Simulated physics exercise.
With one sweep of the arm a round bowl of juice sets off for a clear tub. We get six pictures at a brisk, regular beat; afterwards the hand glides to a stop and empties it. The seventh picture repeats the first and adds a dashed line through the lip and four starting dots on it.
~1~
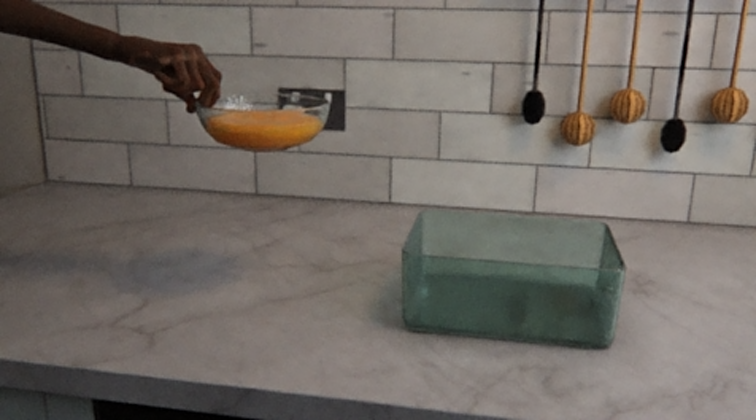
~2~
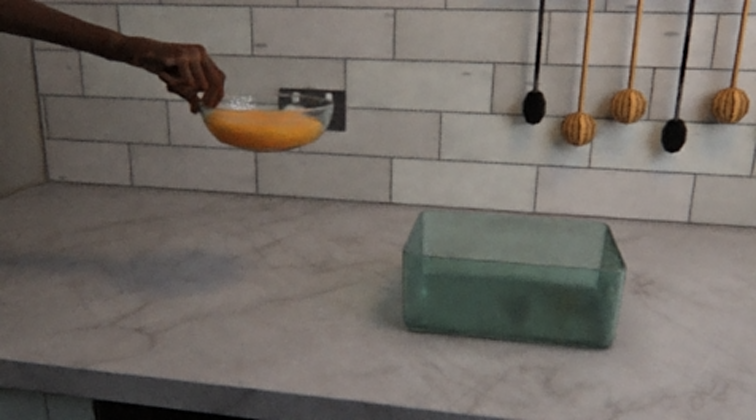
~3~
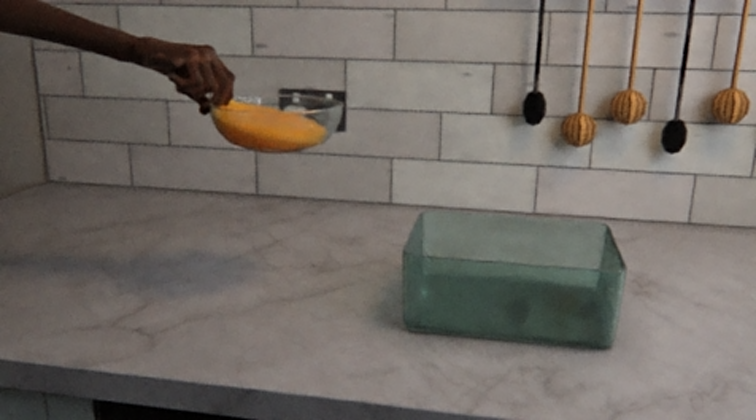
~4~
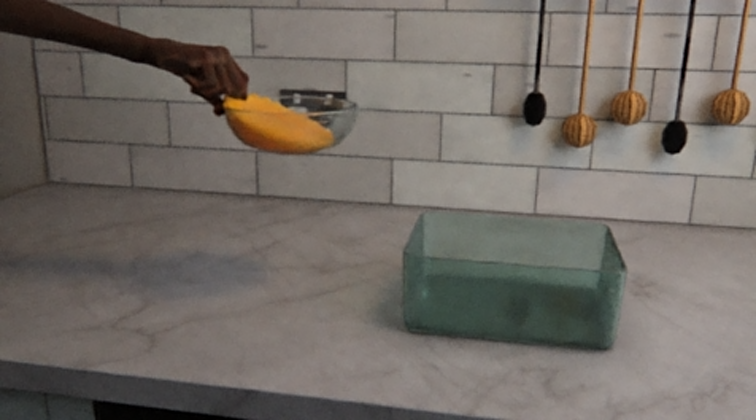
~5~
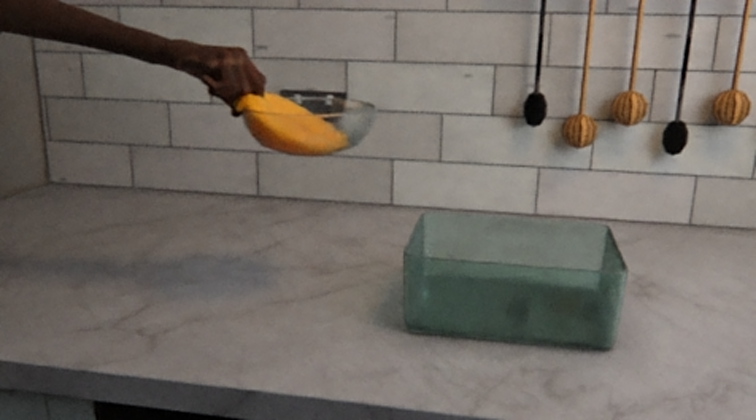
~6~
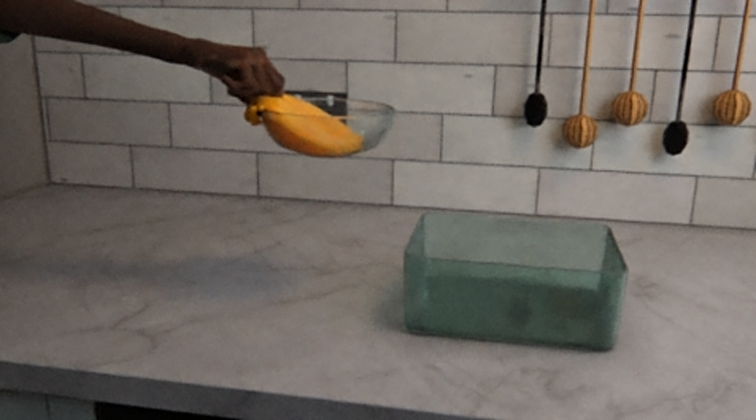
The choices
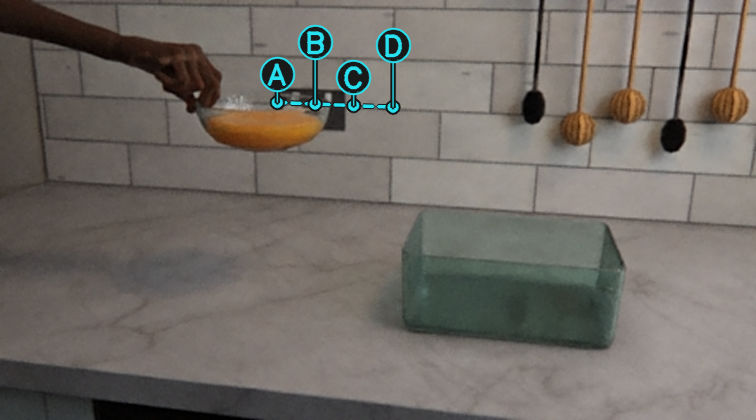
At a marble counter by a white tiled wall, a hand swept a glass bowl of orange juice rightward toward a clear, greenish tub, and the juice surged up the bowl's left side and over the rim.
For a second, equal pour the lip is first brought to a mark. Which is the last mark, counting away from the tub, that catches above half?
Use dot A.
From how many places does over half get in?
All four.
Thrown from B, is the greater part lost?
No, not at all.
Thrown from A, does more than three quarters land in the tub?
No, less.
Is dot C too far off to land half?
No, that is safe.
On the marked copy, A at (277, 102); B at (315, 104); C at (353, 105); D at (393, 107).
If A is chosen, about 62 % lands in the tub, 31 % falls short and 6 % goes beside or beyond.
If B is chosen, about 80 % lands in the tub, 15 % falls short and 5 % goes beside or beyond.
If C is chosen, about 84 % lands in the tub, 10 % falls short and 6 % goes beside or beyond.
If D is chosen, about 74 % lands in the tub, 10 % falls short and 16 % goes beside or beyond.
